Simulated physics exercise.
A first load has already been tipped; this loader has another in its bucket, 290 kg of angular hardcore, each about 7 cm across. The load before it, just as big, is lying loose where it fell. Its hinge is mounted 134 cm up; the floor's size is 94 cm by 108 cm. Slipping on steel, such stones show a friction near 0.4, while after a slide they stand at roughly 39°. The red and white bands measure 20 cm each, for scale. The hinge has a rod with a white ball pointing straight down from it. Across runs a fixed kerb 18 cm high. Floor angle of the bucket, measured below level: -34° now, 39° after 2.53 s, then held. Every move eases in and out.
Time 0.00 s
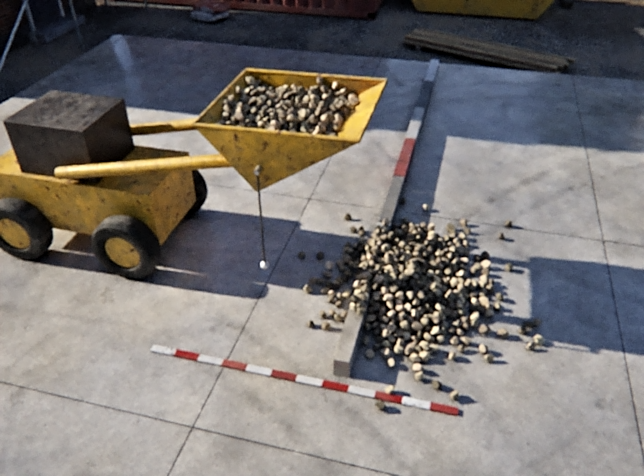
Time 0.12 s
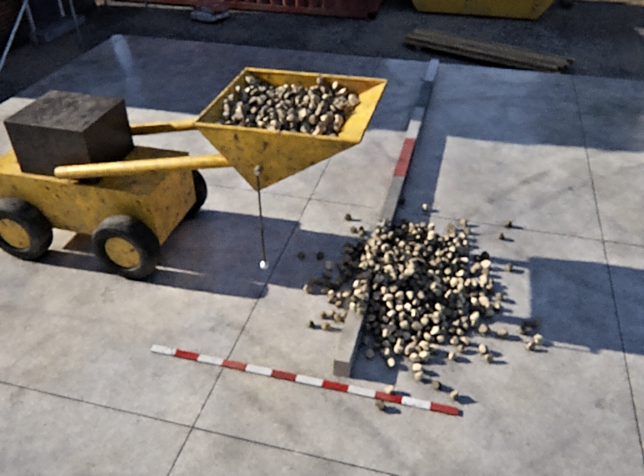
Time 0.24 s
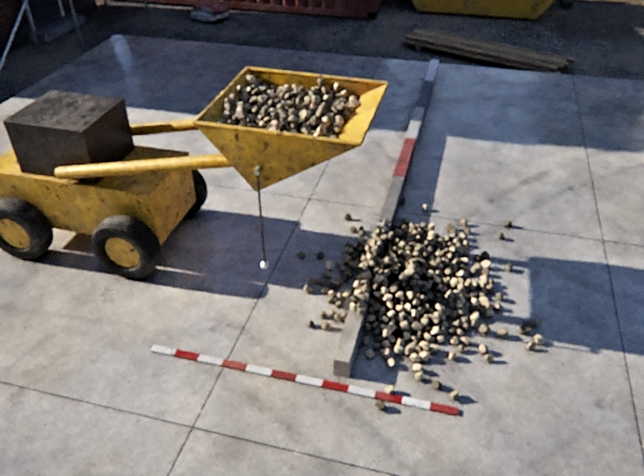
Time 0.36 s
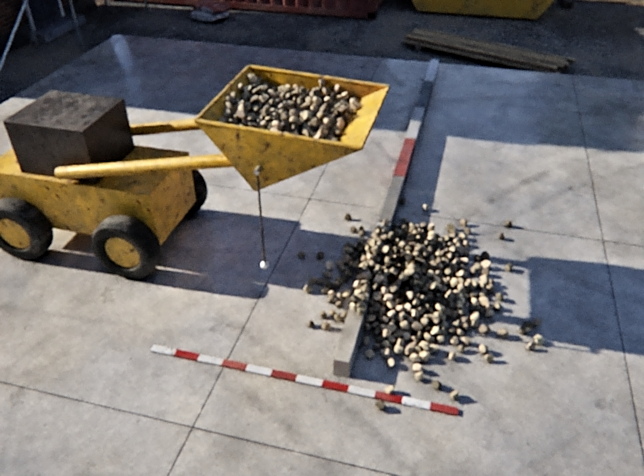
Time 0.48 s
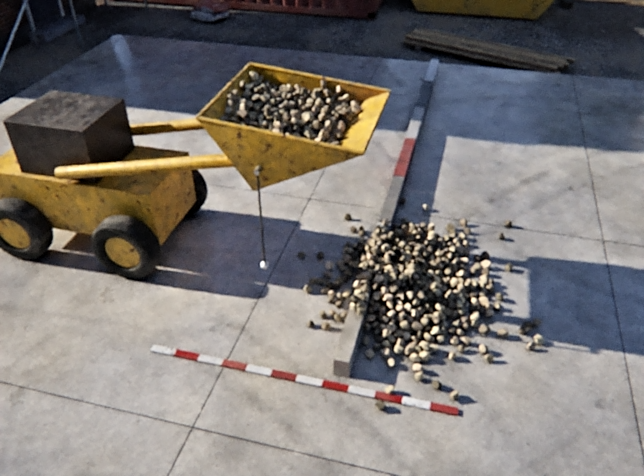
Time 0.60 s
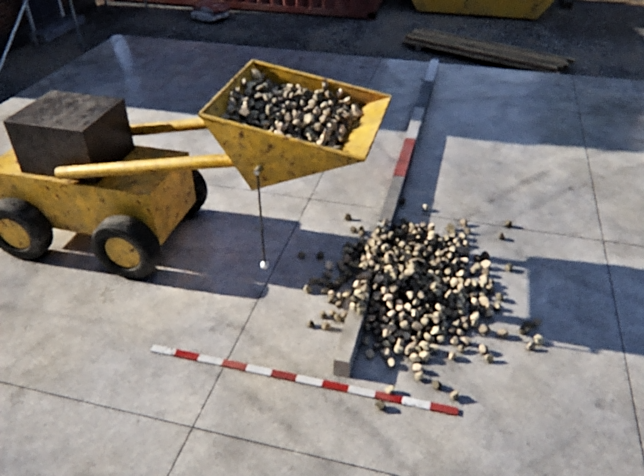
A small yellow loader stood still beside a loose pile of stones lying across a low kerb, and its raised bucket, full of similar stones, slowly tilted slightly down to the right.
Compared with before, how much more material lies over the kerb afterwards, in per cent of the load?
Some 70 per cent of a load more.
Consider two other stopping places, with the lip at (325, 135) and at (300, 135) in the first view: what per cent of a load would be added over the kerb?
Near 15 in a hundred, then near 0 in a hundred.
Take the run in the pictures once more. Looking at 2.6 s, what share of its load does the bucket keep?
Around 25 in a hundred.
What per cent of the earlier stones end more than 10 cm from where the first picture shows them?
Around 5 in a hundred.
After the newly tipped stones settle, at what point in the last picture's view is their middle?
Roughly pixel (394, 268) in the last view.
After 1.9 s the floor is at 28°; in per cent of one load, 100 in the bucket, 14 on this side of the kerb, 86 over the kerb; the foremost stones are at (522, 307).
After 2.6 s the floor is at 39°; in per cent of one load, 27 in the bucket, 54 on this side of the kerb, 119 over the kerb; the foremost stones are at (522, 307).
After 3.0 s the floor is at 39°; in per cent of one load, 0 in the bucket, 51 on this side of the kerb, 148 over the kerb; the foremost stones are at (522, 307).
After 5.5 s the floor is at 39°; in per cent of one load, 0 in the bucket, 45 on this side of the kerb, 155 over the kerb; the foremost stones are at (523, 298). Net gain over the kerb, 70.
